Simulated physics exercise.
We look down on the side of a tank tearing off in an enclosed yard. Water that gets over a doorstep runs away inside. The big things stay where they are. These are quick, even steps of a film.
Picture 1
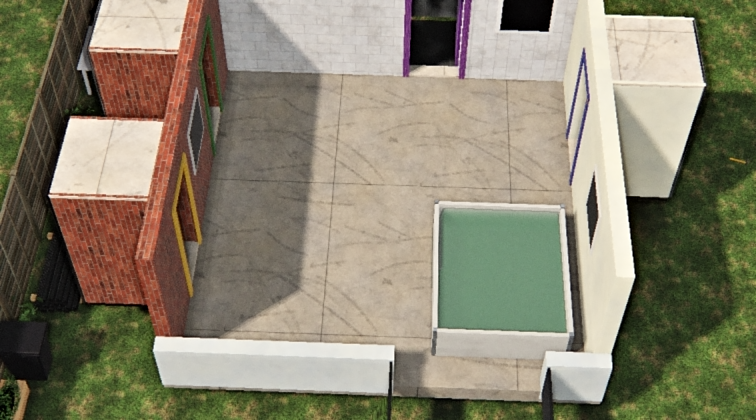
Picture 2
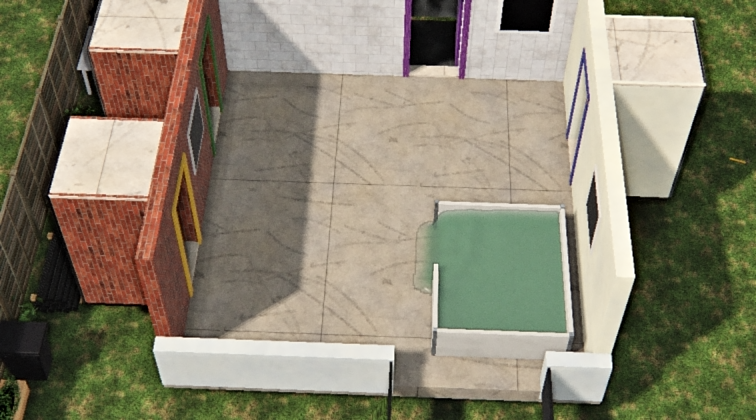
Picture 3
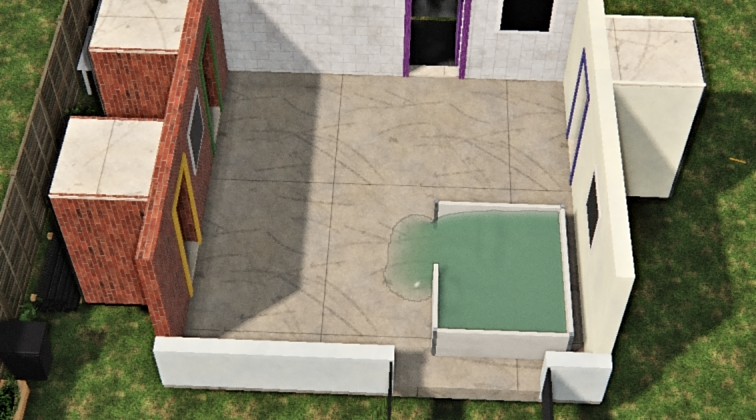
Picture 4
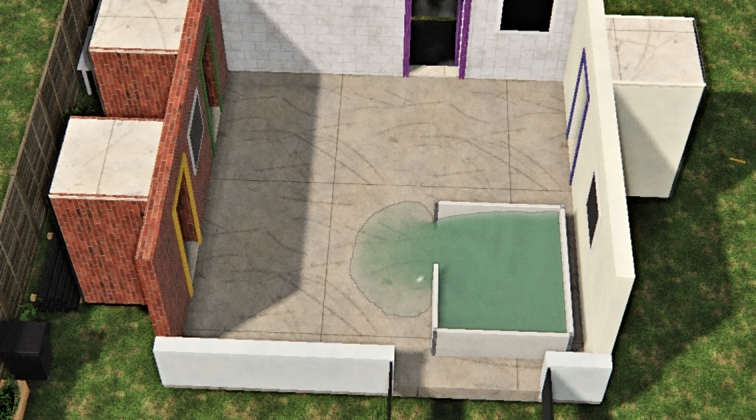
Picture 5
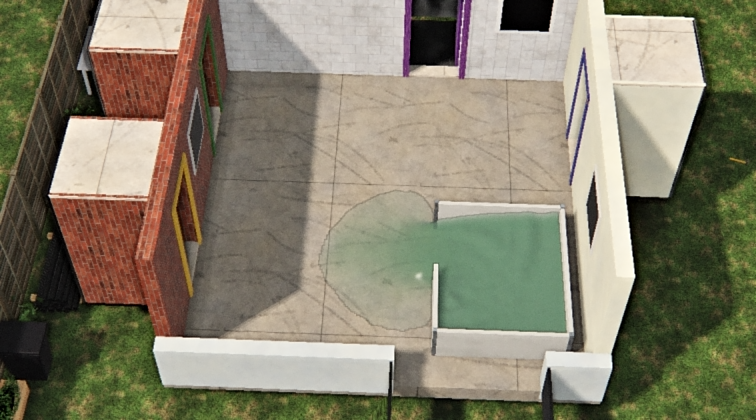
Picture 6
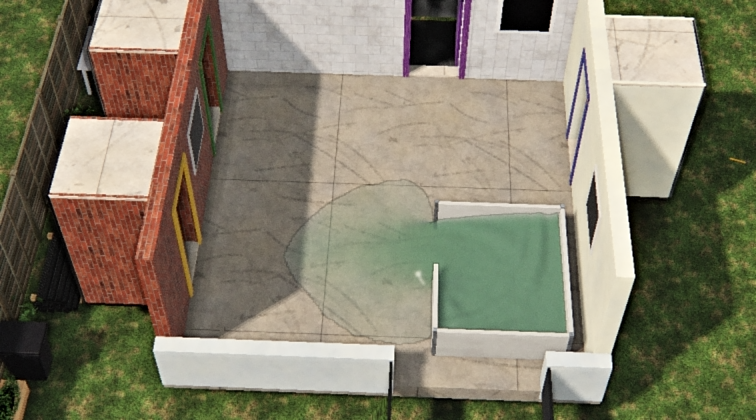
The clip shows an enclosed yard from above, where green water in a white-walled tank bursts through a gap in its left side and spreads leftward across the paved floor in a widening, thinning pool.
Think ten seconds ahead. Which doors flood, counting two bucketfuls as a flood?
One by one: The green door admits no more than that; the blue door admits no more than that; the purple door admits no more than that; the yellow door lets in a lot.
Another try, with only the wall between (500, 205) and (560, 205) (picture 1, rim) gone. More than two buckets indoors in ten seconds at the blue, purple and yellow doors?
Then: Blue passes that mark, purple is over, yellow lets less in.
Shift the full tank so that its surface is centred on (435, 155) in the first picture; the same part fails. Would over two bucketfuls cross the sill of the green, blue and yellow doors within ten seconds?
My reading: The green door floods; the blue door keeps below it; the yellow door is under.
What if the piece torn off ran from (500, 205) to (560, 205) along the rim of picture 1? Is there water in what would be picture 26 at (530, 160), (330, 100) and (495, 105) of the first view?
In turn: Covered, awash, awash.
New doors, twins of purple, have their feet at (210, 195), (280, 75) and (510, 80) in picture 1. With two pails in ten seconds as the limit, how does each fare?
In that order: Goes over, passes that mark, holds.
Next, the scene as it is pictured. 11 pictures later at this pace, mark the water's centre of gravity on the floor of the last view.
Close to (417, 267).
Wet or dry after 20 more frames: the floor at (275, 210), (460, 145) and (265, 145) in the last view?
As listed: Flooded, dry, wet.
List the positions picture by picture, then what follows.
In the first frame, still water in the open tank at (501, 269).
In the second frame, the front is at (429, 226), out from the gap at (437, 252).
In the third frame, the front is at (394, 285), out from the gap at (437, 252).
In the fourth frame, water pours out at (437, 253) and has run to (356, 275).
In the fifth frame, the front is at (327, 270), out from the gap at (437, 252).
In the sixth frame, the front is at (291, 257), out from the gap at (437, 252).
A moment on, water covers 35 % of the floor; the green door not reached, the blue door not reached, the purple door not reached, the yellow door wet at the sill, nothing in.
Next, water covers 50 % of the floor; the green door wet at the sill, nothing in, the blue door not reached, the purple door not reached, the yellow door over two buckets in.
Then, water covers 55 % of the floor; the green door wet at the sill, nothing in, the blue door not reached, the purple door not reached, the yellow door far over two buckets in.
Later, water covers 75 % of the floor; the green door wet at the sill, nothing in, the blue door not reached, the purple door wet at the sill, nothing in, the yellow door far over two buckets in.
In the end, water covers 95 % of the floor; the green door wet at the sill, nothing in, the blue door under two buckets in, the purple door wet at the sill, nothing in, the yellow door far over two buckets in.
